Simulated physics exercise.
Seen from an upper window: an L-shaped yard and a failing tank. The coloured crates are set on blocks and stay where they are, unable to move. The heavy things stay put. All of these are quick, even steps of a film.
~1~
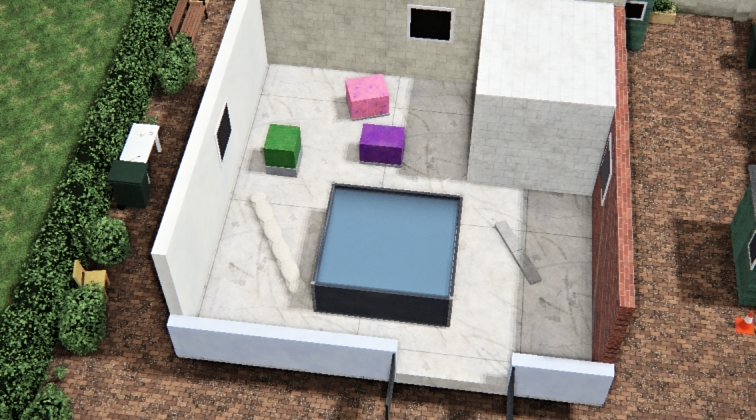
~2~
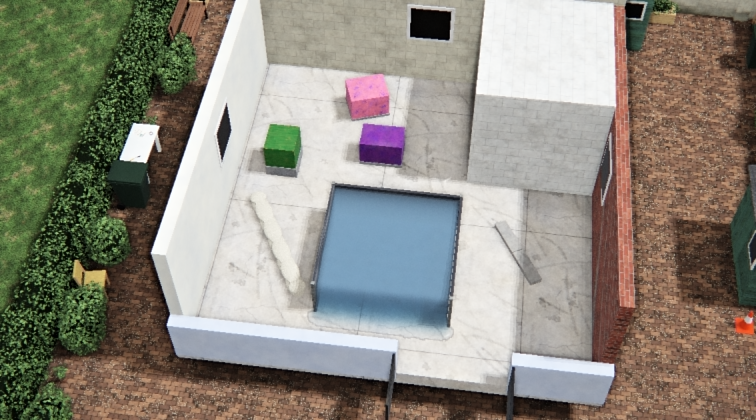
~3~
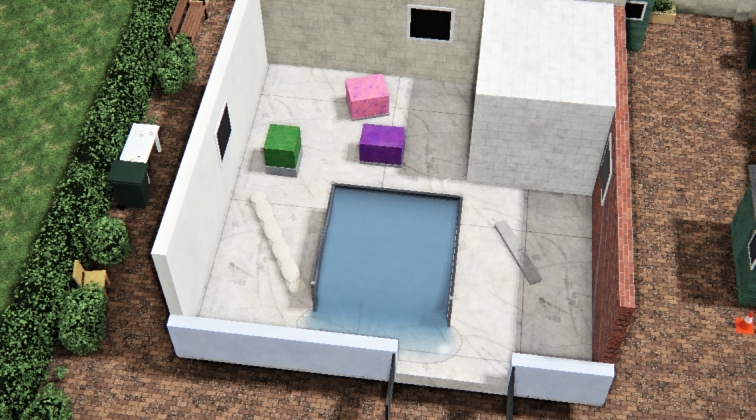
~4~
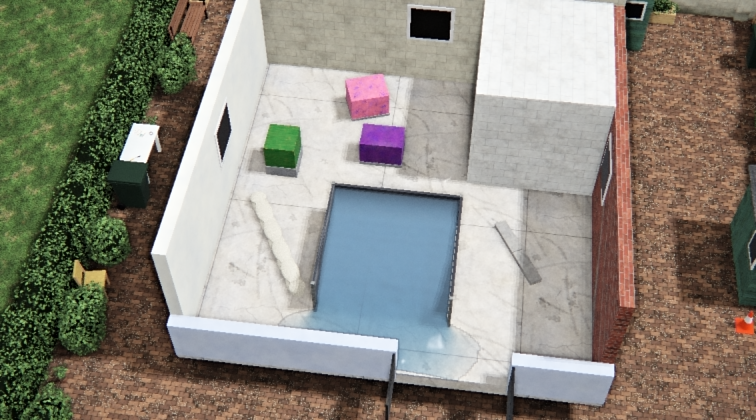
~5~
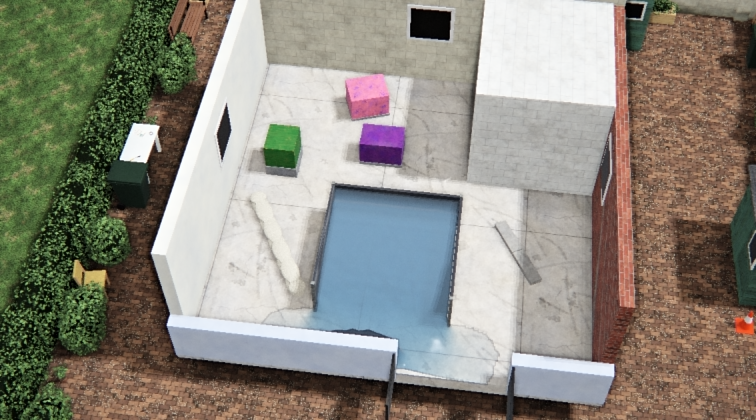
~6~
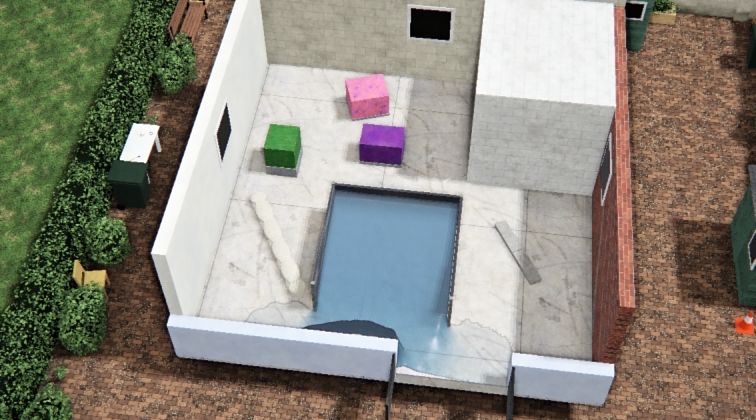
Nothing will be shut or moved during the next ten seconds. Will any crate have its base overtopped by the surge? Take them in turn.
Result: The purple crate is unaffected by the water; the pink crate is affected by the water; the green crate is unaffected by the water.
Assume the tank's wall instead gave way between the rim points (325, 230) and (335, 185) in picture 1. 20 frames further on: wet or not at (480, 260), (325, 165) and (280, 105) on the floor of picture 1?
The first point is unwetted, the second swamped, the third swamped.
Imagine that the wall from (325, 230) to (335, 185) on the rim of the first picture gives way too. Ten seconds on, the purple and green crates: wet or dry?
Purple gets drenched; green gets drenched.
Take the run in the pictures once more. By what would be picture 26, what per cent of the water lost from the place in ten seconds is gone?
Near 65 in a hundred.
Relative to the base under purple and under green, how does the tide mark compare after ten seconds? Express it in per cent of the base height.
Close to 60 per cent, and close to 60 per cent, in that order.
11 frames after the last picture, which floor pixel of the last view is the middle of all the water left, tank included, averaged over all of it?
Somewhere around (354, 299) in the last view.
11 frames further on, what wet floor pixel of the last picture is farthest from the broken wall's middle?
Approximate pixel: (237, 172).
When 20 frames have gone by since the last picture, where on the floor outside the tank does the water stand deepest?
Deepest point: About (228, 206).
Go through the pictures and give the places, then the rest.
The first frame shows still water in the open tank at (390, 241).
In the second frame, the front is at (311, 313), out from the gap at (382, 307).
In the third frame, the front is at (301, 326), out from the gap at (382, 309).
In the fourth frame, water pours out at (382, 310) and has run to a hidden place.
In the fifth frame, water pours out at (382, 311) and has run to a hidden place.
In the sixth frame, the front is at a hidden place, out from the gap at (382, 311).
A moment on, water covers 15 % of the floor; the purple crate not reached, the pink crate not reached, the green crate not reached.
Next, water covers 25 % of the floor; the purple crate not reached, the pink crate not reached, the green crate not reached.
Then, water covers 40 % of the floor; the purple crate not reached, the pink crate not reached, the green crate water round its plinth.
Later, water covers 65 % of the floor; the purple crate water round its plinth, the pink crate water round its plinth, the green crate water round its plinth.
In the end, water covers 90 % of the floor; the purple crate stayed above the water, the pink crate was topped, the green crate stayed above the water.
